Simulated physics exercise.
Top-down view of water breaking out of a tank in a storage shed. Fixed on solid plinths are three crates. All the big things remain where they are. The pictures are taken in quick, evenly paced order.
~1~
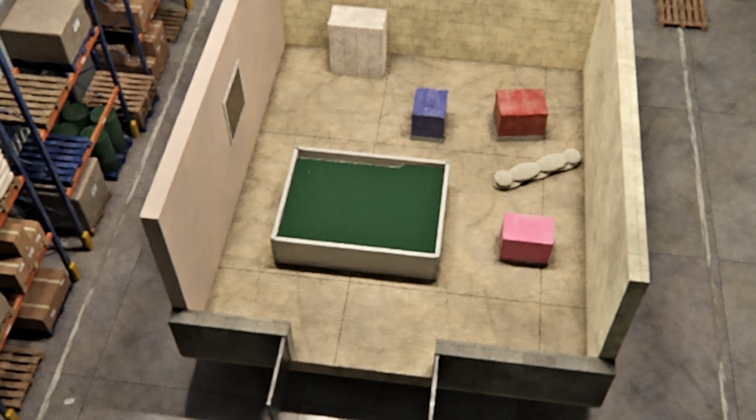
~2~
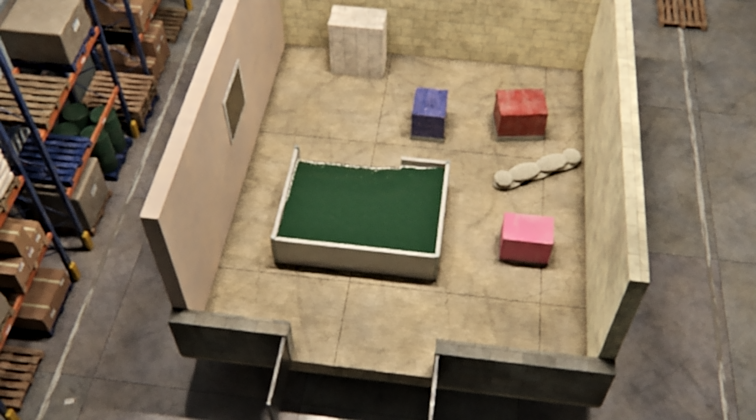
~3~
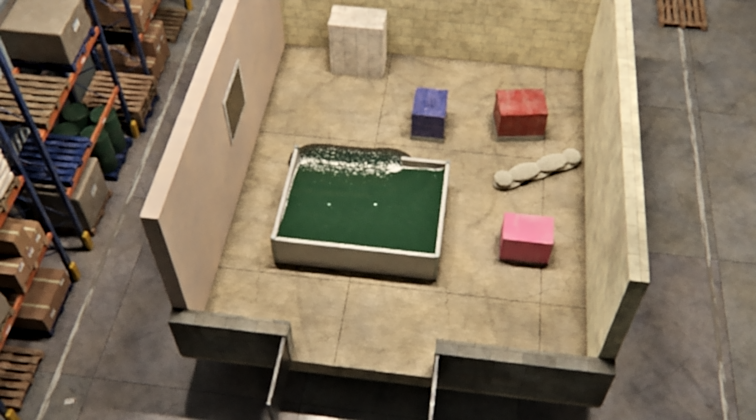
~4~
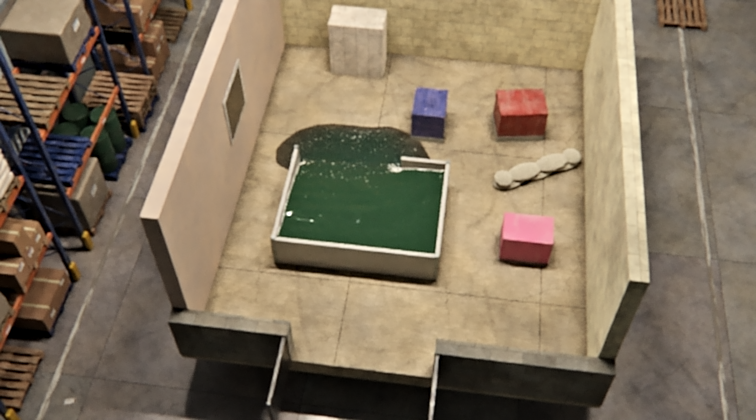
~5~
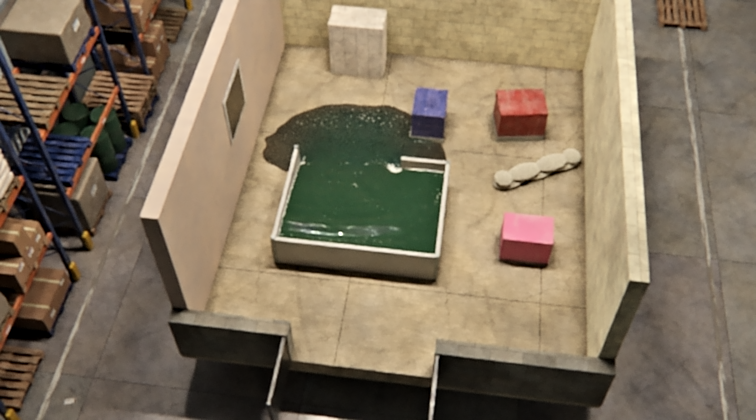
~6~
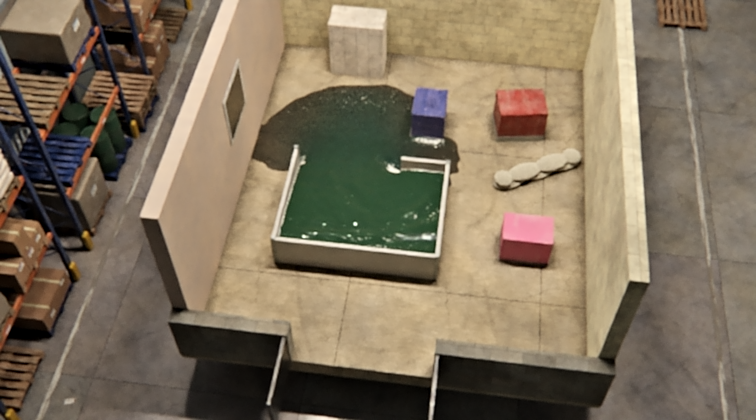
Green water broke out through a gap in the far side of a white-walled tank, then spread in a widening dark pool across the shed floor, reaching around the blue box.
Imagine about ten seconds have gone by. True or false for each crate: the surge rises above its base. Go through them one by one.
Red crate: True; pink crate: True; blue crate: True.
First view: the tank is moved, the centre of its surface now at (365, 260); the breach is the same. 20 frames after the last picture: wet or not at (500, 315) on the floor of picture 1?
By that frame the spot is left unwetted.
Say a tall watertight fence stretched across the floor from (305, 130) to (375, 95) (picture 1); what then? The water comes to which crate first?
I'd go with the blue crate.
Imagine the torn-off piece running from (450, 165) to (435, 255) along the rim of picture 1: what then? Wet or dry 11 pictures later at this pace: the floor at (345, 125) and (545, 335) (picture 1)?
As listed: Not flooded, under water.
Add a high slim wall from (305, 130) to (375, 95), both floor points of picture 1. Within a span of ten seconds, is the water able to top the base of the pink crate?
Pink is topped.
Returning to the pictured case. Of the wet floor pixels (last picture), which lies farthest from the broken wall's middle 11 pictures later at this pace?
Farthest reach: About (532, 71).
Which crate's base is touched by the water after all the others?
Coming in last, the pink crate.
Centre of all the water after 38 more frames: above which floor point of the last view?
I'd point to (394, 146).
A moment on, water covers 30 % of the floor; the red crate water round its plinth, the pink crate not reached, the blue crate water round its plinth.
Next, water covers 35 % of the floor; the red crate water round its plinth, the pink crate not reached, the blue crate water round its plinth.
Then, water covers 45 % of the floor; the red crate water round its plinth, the pink crate not reached, the blue crate water round its plinth.
Later, water covers 70 % of the floor; the red crate water round its plinth, the pink crate water round its plinth, the blue crate water round its plinth.
In the end, water covers 95 % of the floor; the red crate was topped, the pink crate was topped, the blue crate was topped.
